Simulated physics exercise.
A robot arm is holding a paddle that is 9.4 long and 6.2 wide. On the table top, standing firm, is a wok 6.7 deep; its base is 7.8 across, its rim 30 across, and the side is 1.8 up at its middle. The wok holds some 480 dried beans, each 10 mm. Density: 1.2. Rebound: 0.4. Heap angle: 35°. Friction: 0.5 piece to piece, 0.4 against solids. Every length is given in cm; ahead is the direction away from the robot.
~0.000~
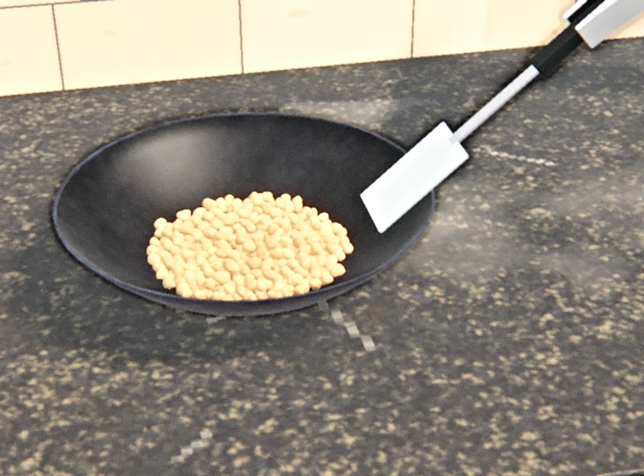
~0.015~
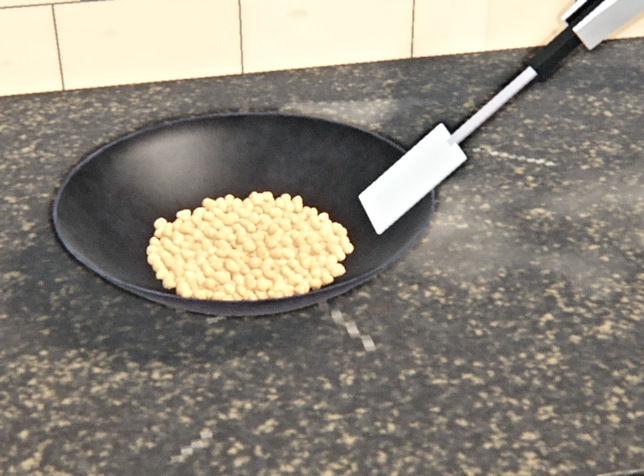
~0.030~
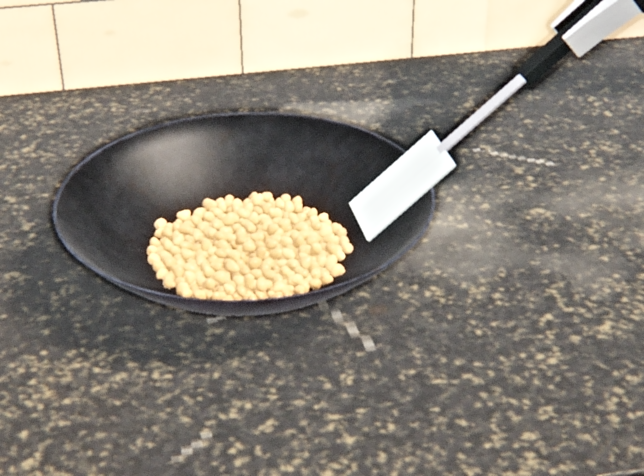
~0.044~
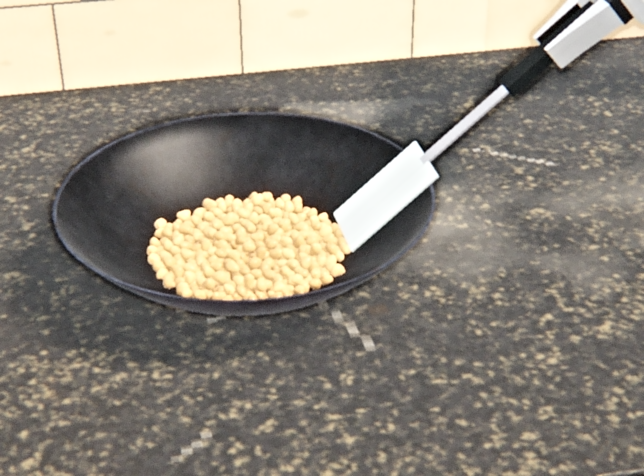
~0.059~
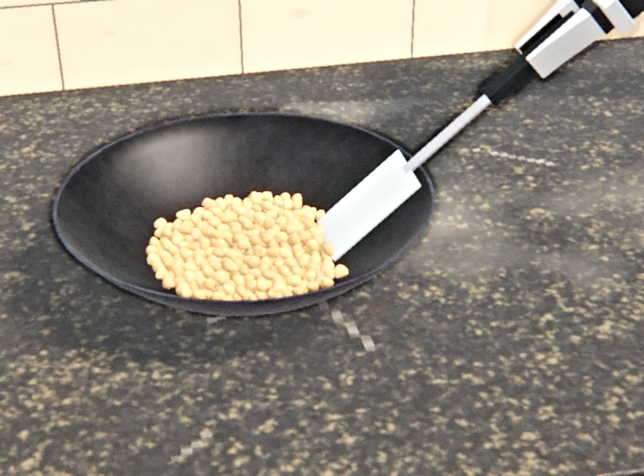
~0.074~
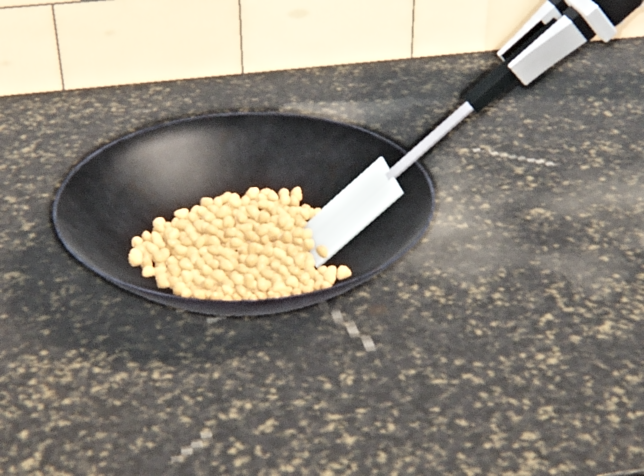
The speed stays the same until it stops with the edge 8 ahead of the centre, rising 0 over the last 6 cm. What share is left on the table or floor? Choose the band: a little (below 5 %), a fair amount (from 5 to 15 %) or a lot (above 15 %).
It is a fair amount, from 5 to 15 %.
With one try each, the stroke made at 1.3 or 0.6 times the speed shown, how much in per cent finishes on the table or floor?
First try around 10 %, second try around 0 %.
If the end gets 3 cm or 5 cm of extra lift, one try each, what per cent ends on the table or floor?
It comes to around 10 per cent on the first try and around 10 per cent on the second.
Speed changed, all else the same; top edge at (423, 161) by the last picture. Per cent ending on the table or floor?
Estimate: Close to 0 %.
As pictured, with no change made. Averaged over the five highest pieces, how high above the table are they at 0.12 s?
Roughly 6 centimetres.
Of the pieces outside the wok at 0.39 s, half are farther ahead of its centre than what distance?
Roughly 20 cm.
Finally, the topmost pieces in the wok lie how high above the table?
Some 7.0 cm.
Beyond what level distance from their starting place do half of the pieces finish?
Some 5 cm.
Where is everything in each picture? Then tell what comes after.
In the first picture, paddle top edge at (456, 139), sloping 41°; upper third of the load around (249, 242), from x 150 to 345, top at y 195; 475 in the wok.
In the second picture, paddle top edge at (454, 140), sloping 41°; upper third of the load around (249, 242), from x 150 to 345, top at y 195.
In the third picture, paddle top edge at (443, 148), sloping 41°; upper third of the load around (249, 242), from x 150 to 345, top at y 195.
In the fourth picture, paddle top edge at (427, 158), sloping 41°; upper third of the load around (249, 242), from x 150 to 345, top at y 195.
In the fifth picture, paddle top edge at (409, 168), sloping 41°; upper third of the load around (248, 238), from x 150 to 340, top at y 195.
In the sixth picture, paddle top edge at (392, 174), sloping 41°; upper third of the load around (240, 236), from x 135 to 345, top at y 195; 475 in the wok.
By 0.12 s, sloping 41°, highest piece 6 above the table; 475 in the wok.
By 0.16 s, sloping 41°, highest piece 8 above the table; 474 in the wok, 1 on the blade or in flight.
By 0.39 s, sloping 41°, highest piece 7 above the table; 438 in the wok, 34 on the table or floor, 3 on the blade or in flight.
By 1.44 s, sloping 41°, highest piece 7 above the table; 438 in the wok, 37 on the table or floor.
Final count, 438 in the wok, 37 on the table or floor. That is 8 % on the table or floor.
